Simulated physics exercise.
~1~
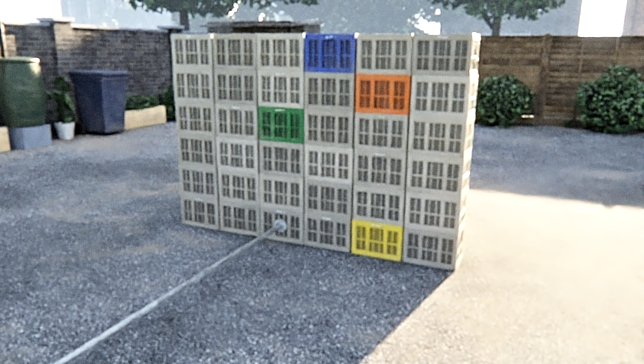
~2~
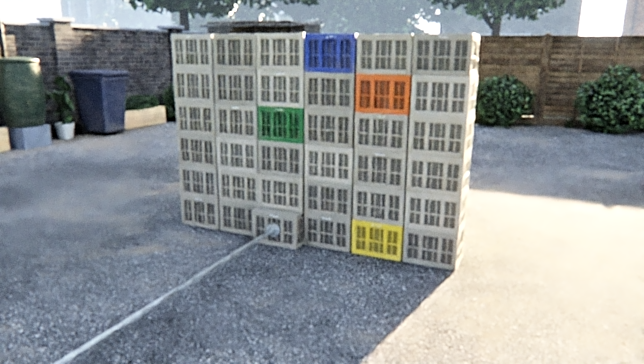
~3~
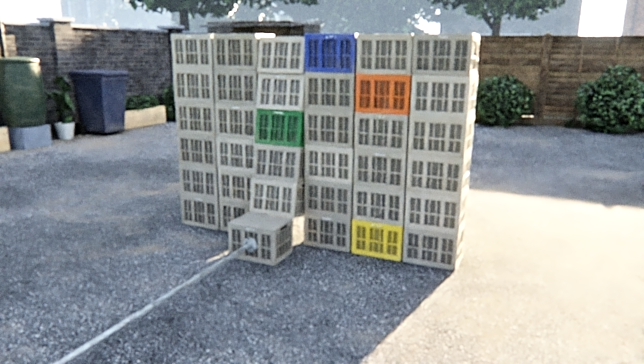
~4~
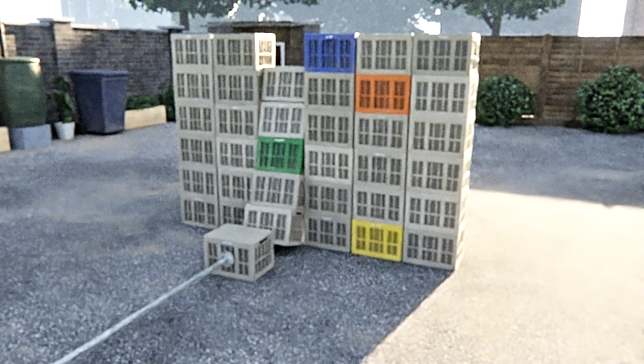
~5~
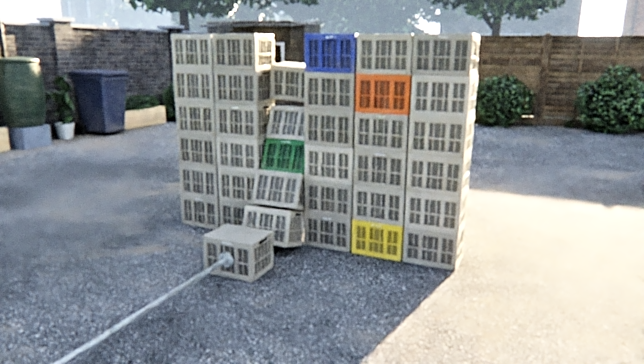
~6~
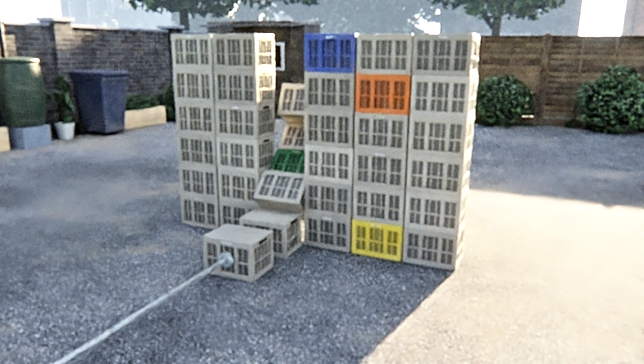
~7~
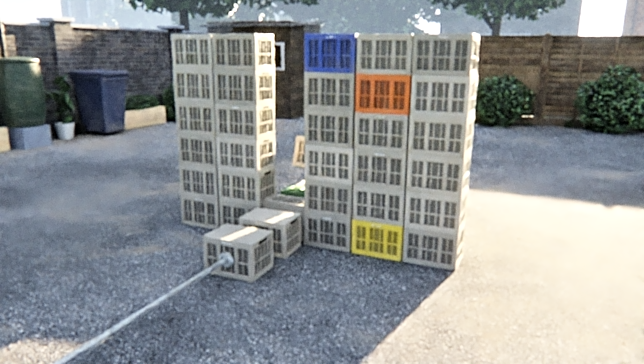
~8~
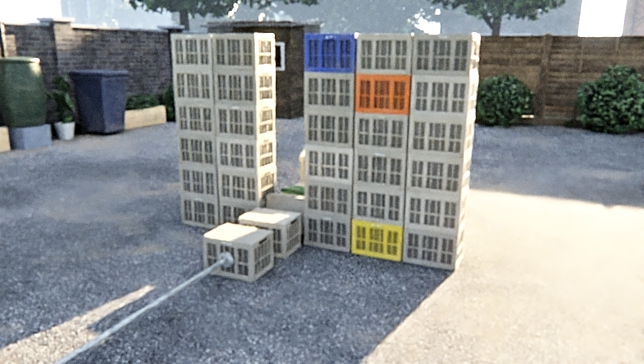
In a paved yard, a rod pulled a grey crate from the bottom of a tall crate wall, and the column above dropped, tilted and toppled backward, green crate included, leaving a gap while the blue, orange and yellow crates stayed in place.
